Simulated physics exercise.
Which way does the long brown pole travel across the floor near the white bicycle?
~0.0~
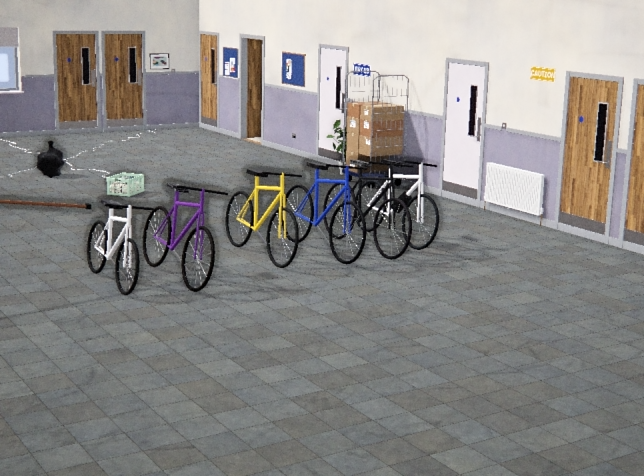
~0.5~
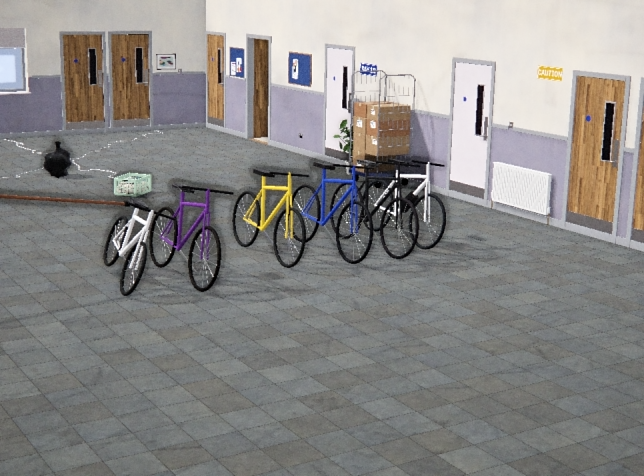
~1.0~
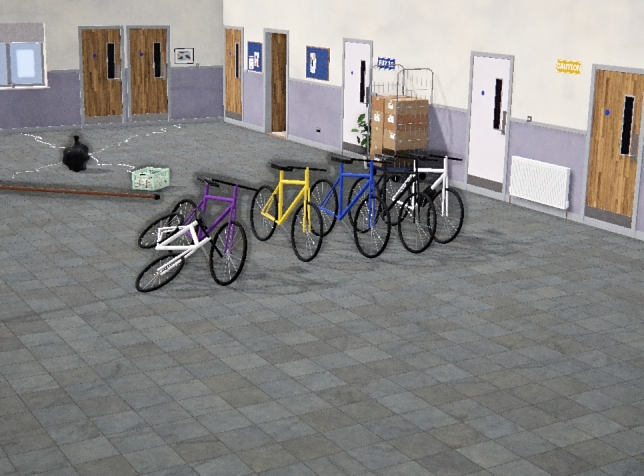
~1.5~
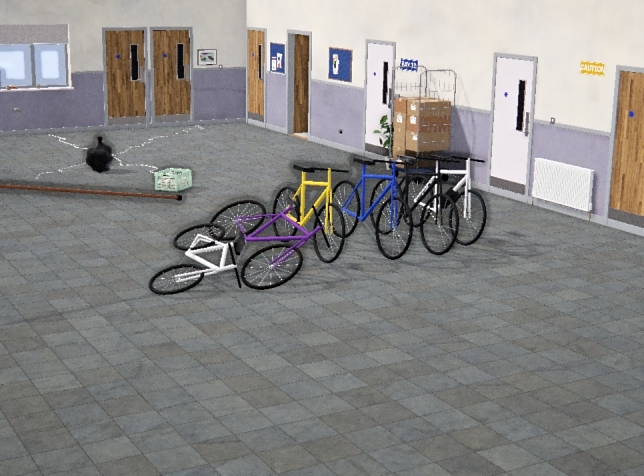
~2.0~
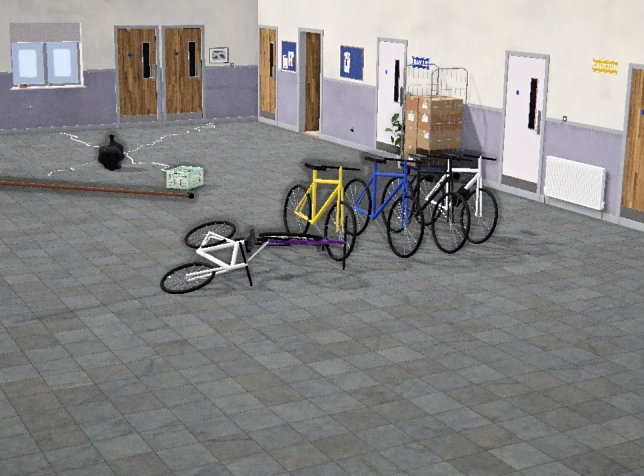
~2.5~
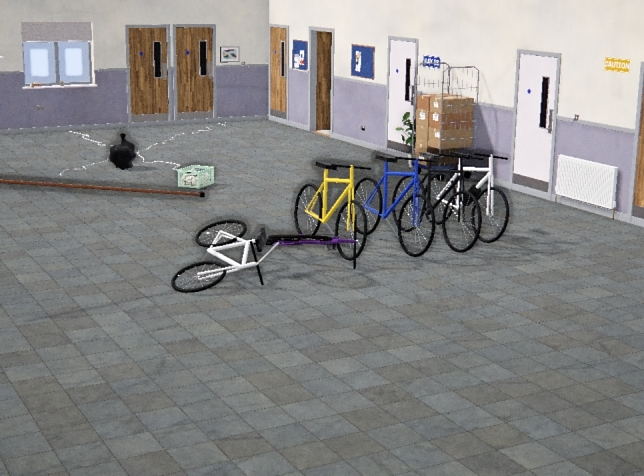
The long brown pole travels to the right.
We see a row of bicycles in a hall as a long brown pole slides in beside the white one at the left end, which topples to the right. The purple bicycle next to it goes down too, ending flat on the tiles, while the yellow, blue and remaining bicycles stay upright.
